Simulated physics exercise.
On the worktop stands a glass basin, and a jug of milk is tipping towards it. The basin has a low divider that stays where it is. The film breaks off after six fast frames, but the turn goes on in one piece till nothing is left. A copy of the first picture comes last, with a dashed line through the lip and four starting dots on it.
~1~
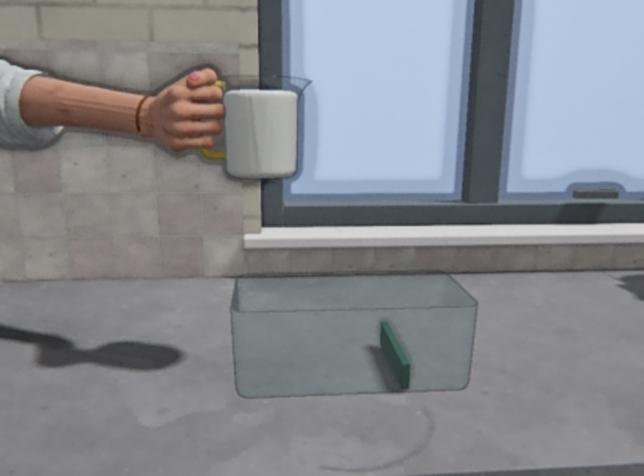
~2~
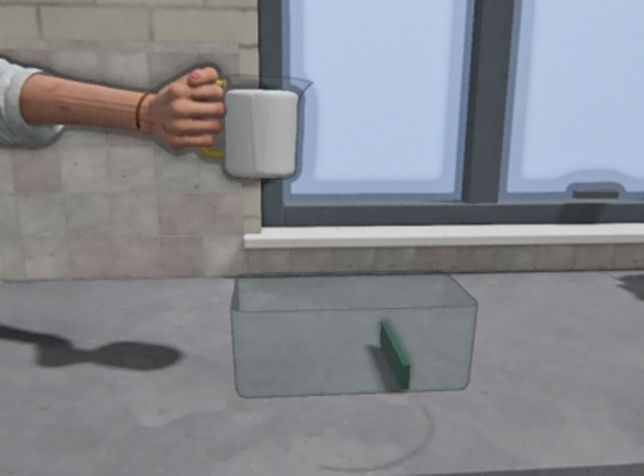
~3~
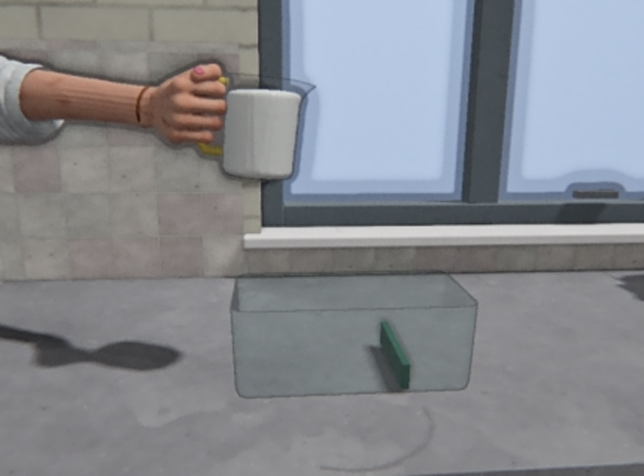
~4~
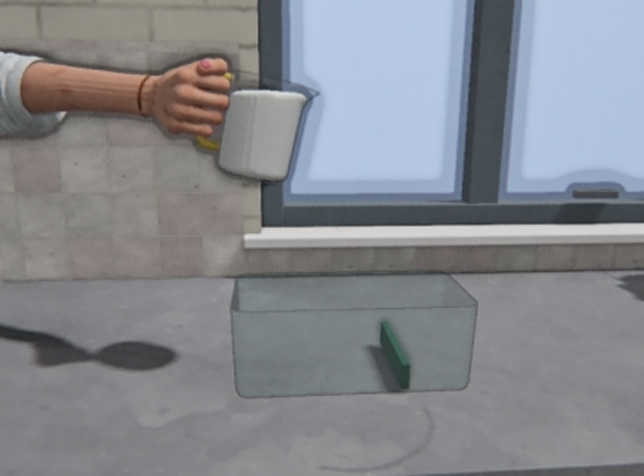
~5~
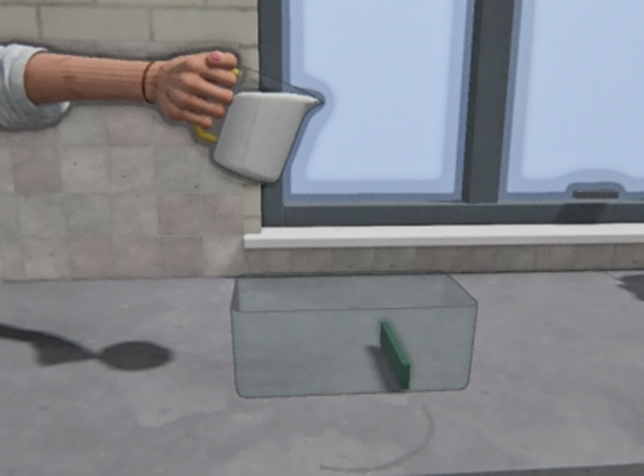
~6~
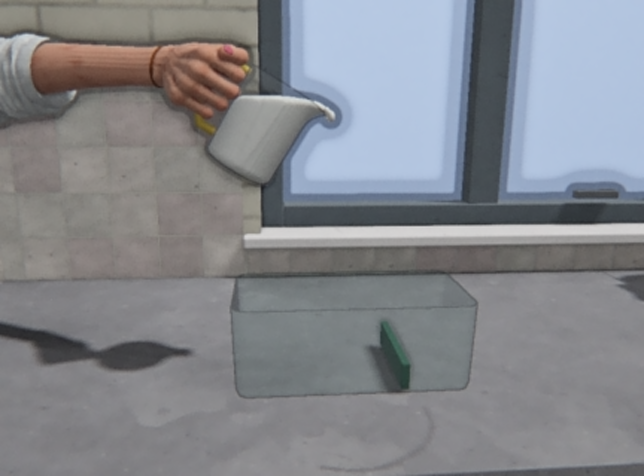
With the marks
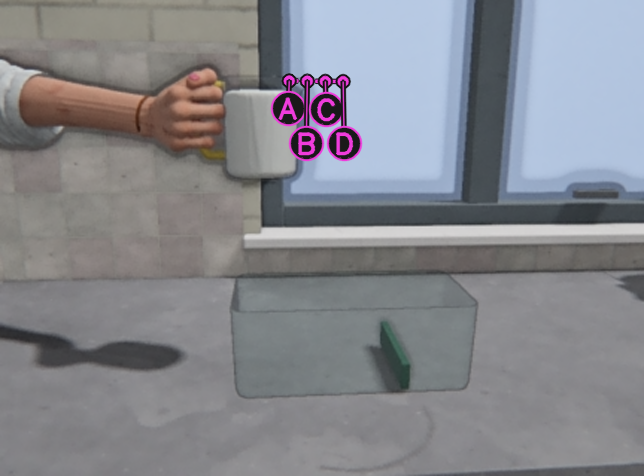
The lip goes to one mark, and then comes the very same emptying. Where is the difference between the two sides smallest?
The best spot is C.
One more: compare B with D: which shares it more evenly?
That is spot D.
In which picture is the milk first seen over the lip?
Picture 6.
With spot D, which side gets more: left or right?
The right one.
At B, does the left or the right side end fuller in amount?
The left side.
On the marked copy, A at (289, 80); B at (307, 81); C at (325, 81); D at (343, 81).
Choosing A, about 86 % ends left of the wall and 8 % right of it; 6 % is lost outside.
Choosing B, about 87 % ends left of the wall and 7 % right of it; 6 % is lost outside.
Choosing C, about 50 % ends left of the wall and 48 % right of it.
Choosing D, about 29 % ends left of the wall and 68 % right of it; 3 % is lost outside.
